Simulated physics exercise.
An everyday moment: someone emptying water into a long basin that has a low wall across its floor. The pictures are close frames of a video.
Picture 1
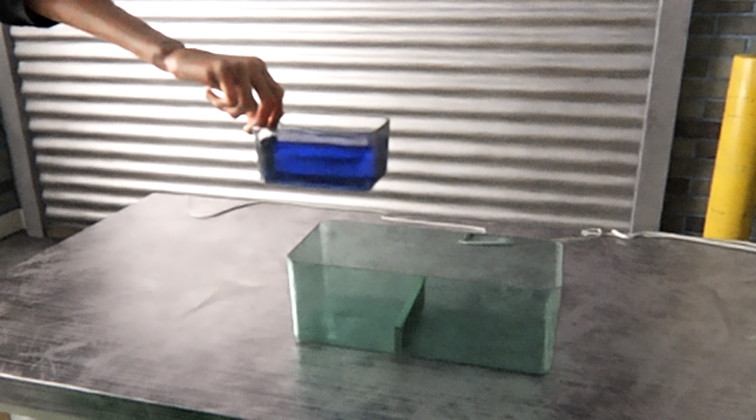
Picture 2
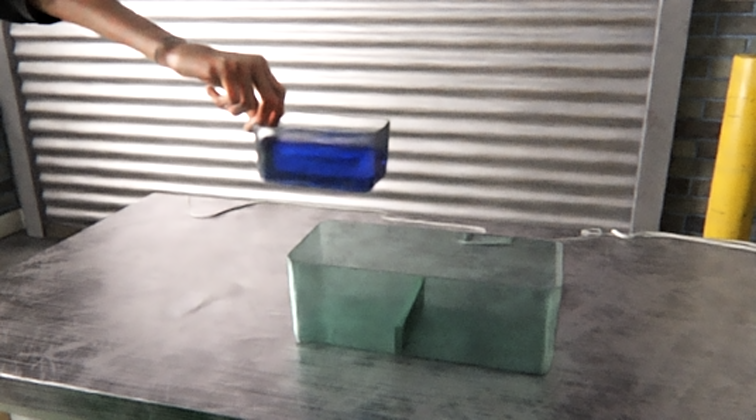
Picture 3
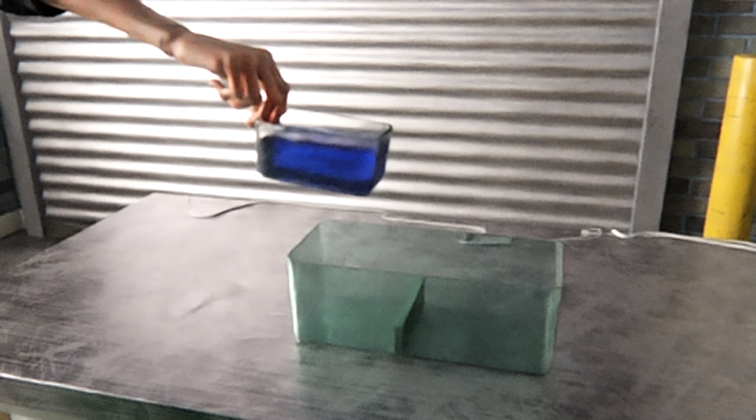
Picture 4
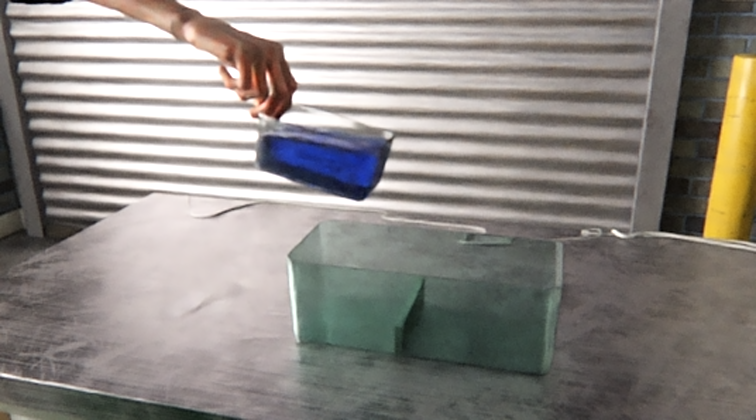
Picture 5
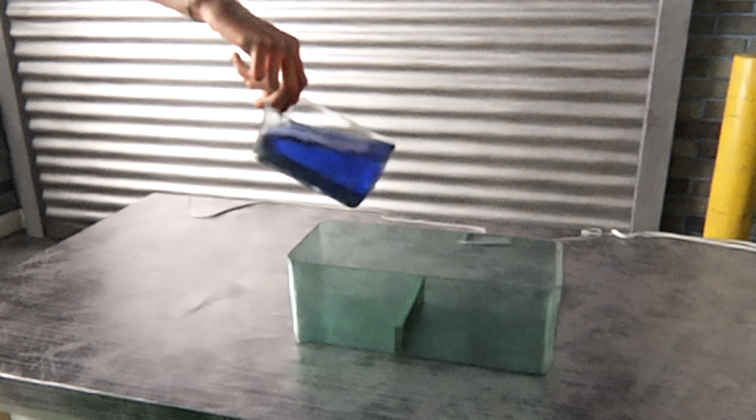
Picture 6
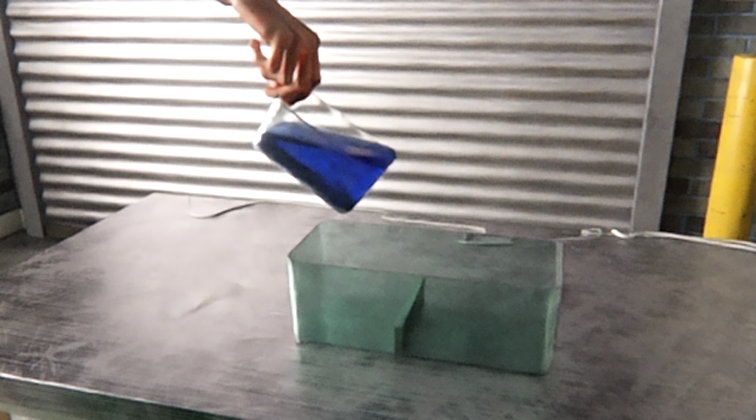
A hand steadily tilts a clear container of blue liquid rightward above a long greenish basin.
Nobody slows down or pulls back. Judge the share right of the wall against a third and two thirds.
In the end between a third and two thirds is right of the wall.
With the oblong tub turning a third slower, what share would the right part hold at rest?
It comes to 65 per cent or so.
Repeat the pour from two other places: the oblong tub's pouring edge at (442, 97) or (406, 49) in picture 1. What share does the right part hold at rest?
In turn 80 and 80 in a hundred.
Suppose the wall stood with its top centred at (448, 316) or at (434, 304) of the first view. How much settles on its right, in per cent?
First some 30, then 20 per cent.
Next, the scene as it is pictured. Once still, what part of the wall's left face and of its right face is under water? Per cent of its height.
Left about 40, right about 40.
A moment on, the oblong tub is tipped on its side and 19 per cent is still to pour, 9 is left of the wall and 33 right of it.
Next, the oblong tub is tipped right over and 3 per cent is still to pour, 32 is left of the wall and 61 right of it.
Then the oblong tub is tipped right over and 0 per cent is still to pour, 37 is left of the wall and 54 right of it.
Later the oblong tub is tipped right over and 0 per cent is still to pour, 41 is left of the wall and 57 right of it.
Finally, 41 per cent lies left of the wall, 57 right of it and 2 outside.
